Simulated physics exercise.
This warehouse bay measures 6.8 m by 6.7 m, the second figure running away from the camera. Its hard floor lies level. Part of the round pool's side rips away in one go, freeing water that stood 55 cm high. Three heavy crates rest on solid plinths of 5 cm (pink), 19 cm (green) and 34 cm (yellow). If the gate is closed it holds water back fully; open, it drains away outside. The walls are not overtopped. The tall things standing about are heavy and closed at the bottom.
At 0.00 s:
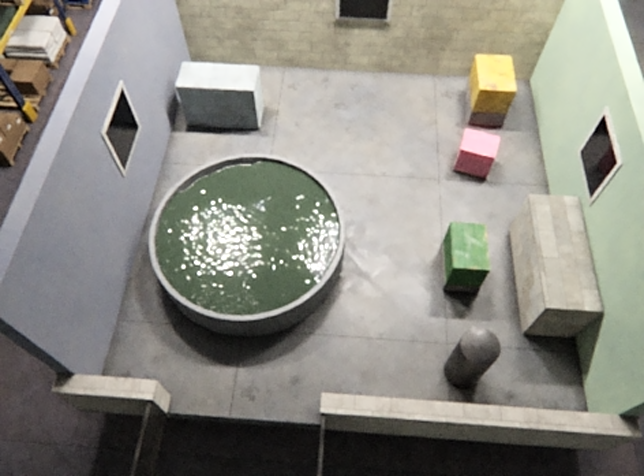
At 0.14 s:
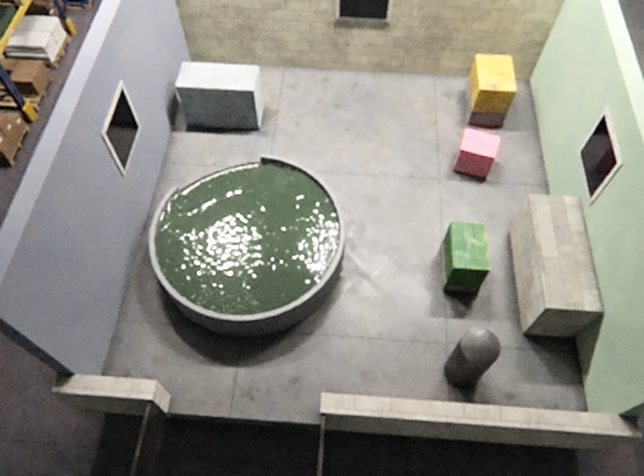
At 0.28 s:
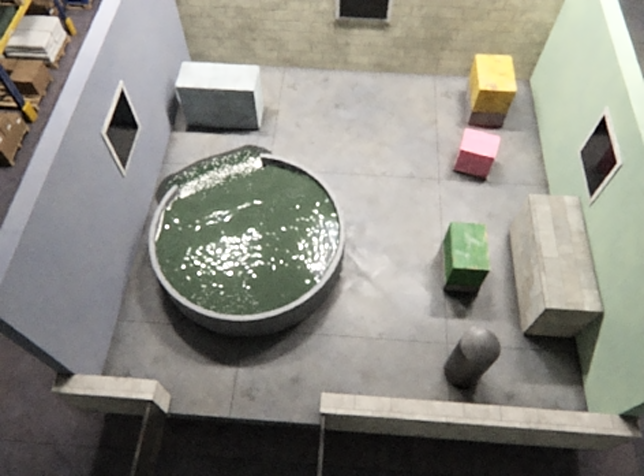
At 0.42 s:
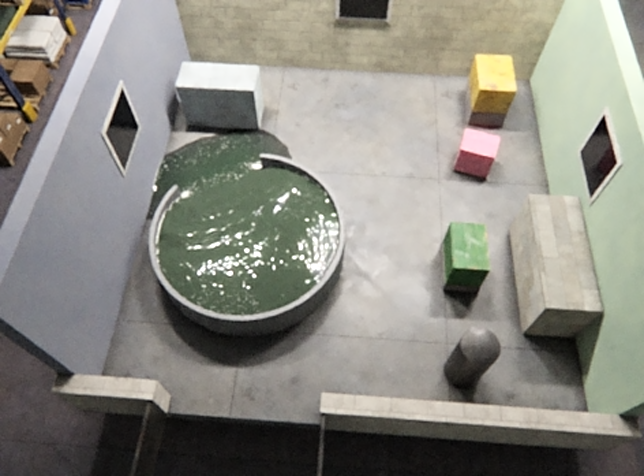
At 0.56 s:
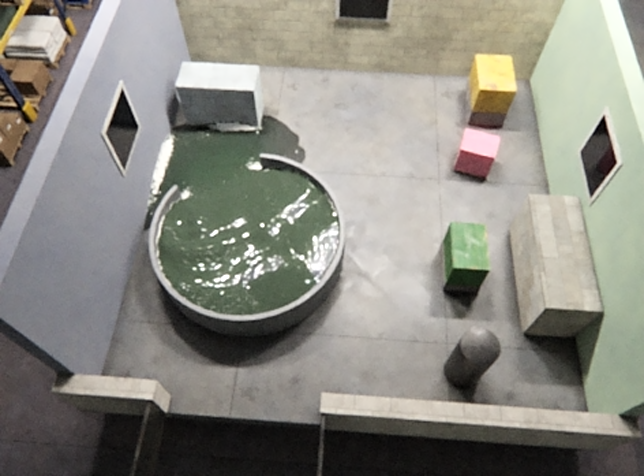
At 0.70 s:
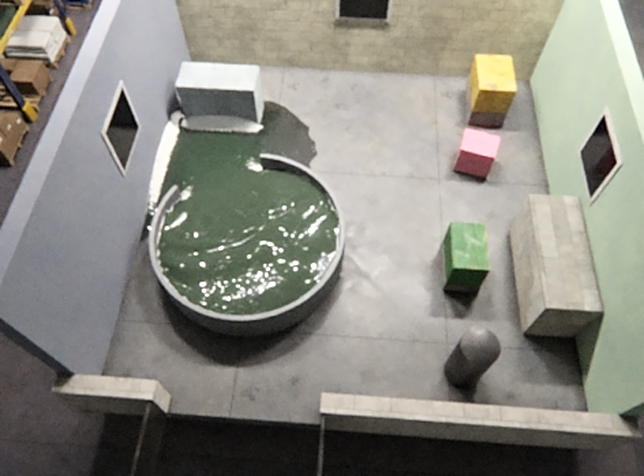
Round pool of green water breaking open at its back rim, water pouring out and spreading around the pale block behind.
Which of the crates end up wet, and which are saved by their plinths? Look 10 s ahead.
The pink crate gets wet; the green crate stays dry; the yellow crate keeps dry.
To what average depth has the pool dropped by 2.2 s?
Some 34 cm.
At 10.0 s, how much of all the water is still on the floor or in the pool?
Roughly 96 in a hundred.
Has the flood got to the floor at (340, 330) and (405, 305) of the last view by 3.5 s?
In turn: Not reached, dry.
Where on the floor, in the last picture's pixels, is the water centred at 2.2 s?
Around (236, 203).
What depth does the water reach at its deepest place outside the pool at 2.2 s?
Up to some 44 cm.
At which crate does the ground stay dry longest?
The green one.
After 1.4 s water covers 15 % of the floor and is deepest (50 cm) near (179, 143); pink plinth not reached, green plinth not reached, yellow plinth not reached.
After 2.2 s water covers 25 % of the floor and is deepest (44 cm) near (221, 130); pink plinth not reached, green plinth not reached, yellow plinth not reached.
After 3.5 s water covers 55 % of the floor and is deepest (30 cm) near (211, 130); pink plinth reached, green plinth not reached, yellow plinth reached.
After 6.0 s water covers 80 % of the floor and is deepest (20 cm) near (200, 137); pink plinth reached, green plinth reached, yellow plinth reached.
After 10.0 s water covers 100 % of the floor and is deepest (15 cm) near (341, 229); highest at the pink plinth 17 cm, highest at the green plinth 14 cm, highest at the yellow plinth 28 cm.
